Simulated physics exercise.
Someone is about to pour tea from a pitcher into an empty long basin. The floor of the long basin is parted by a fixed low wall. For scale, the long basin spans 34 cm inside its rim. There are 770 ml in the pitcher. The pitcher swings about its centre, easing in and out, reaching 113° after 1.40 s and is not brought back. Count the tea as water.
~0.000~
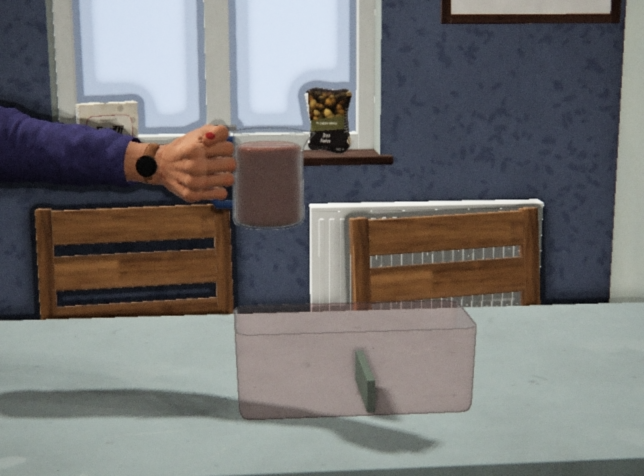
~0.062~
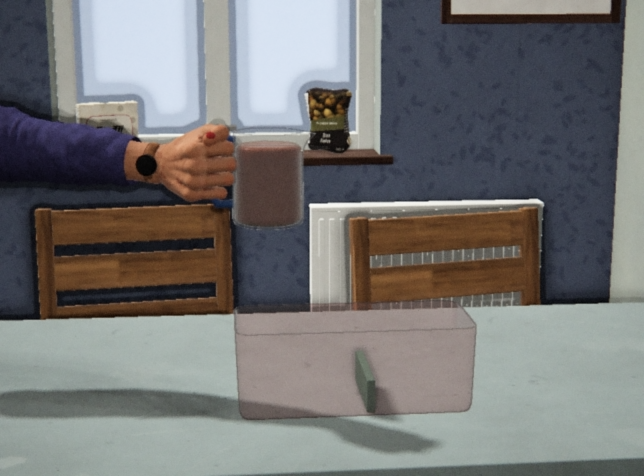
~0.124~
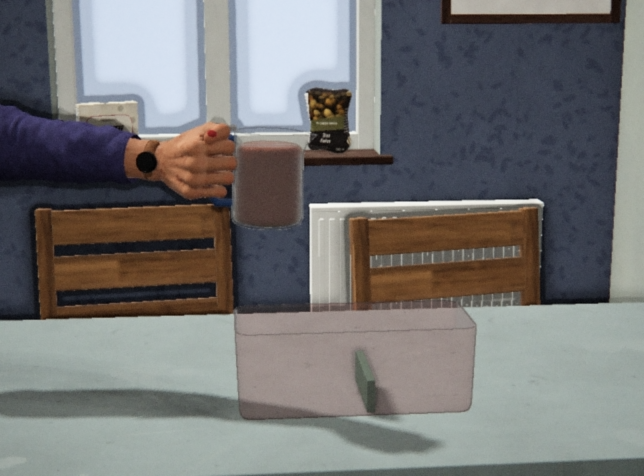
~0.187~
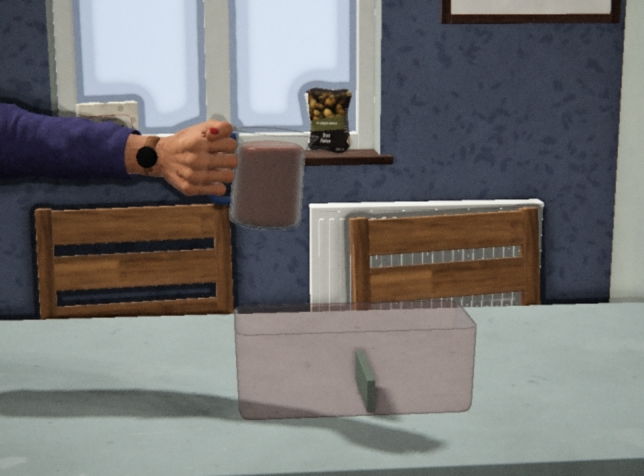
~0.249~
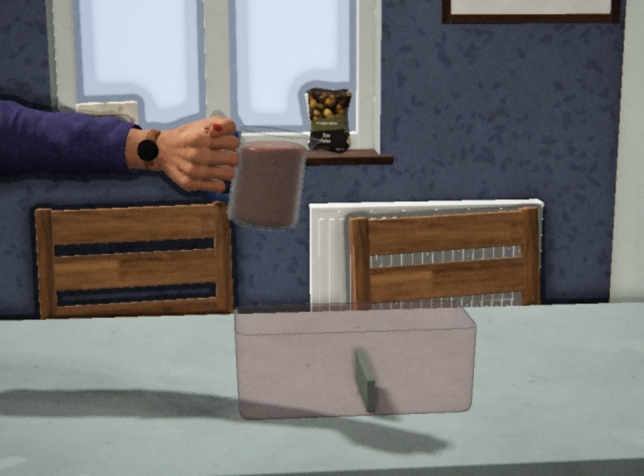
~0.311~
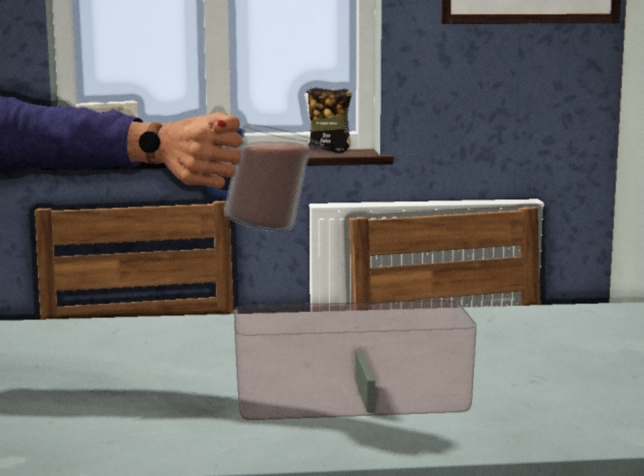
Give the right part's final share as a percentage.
About 76 per cent.
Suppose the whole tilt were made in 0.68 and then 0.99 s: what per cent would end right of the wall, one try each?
In turn about 70 and 75 per cent.
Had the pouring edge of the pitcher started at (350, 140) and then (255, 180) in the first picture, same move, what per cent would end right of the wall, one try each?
First 90, then 0 per cent.
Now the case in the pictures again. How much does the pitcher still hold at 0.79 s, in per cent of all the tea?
About 82 per cent.
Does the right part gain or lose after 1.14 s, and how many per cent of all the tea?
It goes up by about 32.
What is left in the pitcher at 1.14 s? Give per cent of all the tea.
About 28 per cent.
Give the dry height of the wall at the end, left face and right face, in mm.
Some 42 mm on the left and 20 mm on the right.
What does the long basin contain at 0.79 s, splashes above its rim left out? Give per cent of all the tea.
Some 4 per cent.
Then, 0.79 s in, the tilt is 68° and 82 per cent is still to pour, 0 is left of the wall and 3 right of it.
Then, 1.14 s in, the tilt is 103° and 28 per cent is still to pour, 2 is left of the wall and 45 right of it.
Then, 1.50 s in, the tilt is 113° and 1 per cent is still to pour, 19 is left of the wall and 76 right of it.
Then, 1.90 s in, the tilt is 113° and 0 per cent is still to pour, 23 is left of the wall and 76 right of it.
Finally, 23 per cent lies left of the wall, 76 right of it and 2 outside.
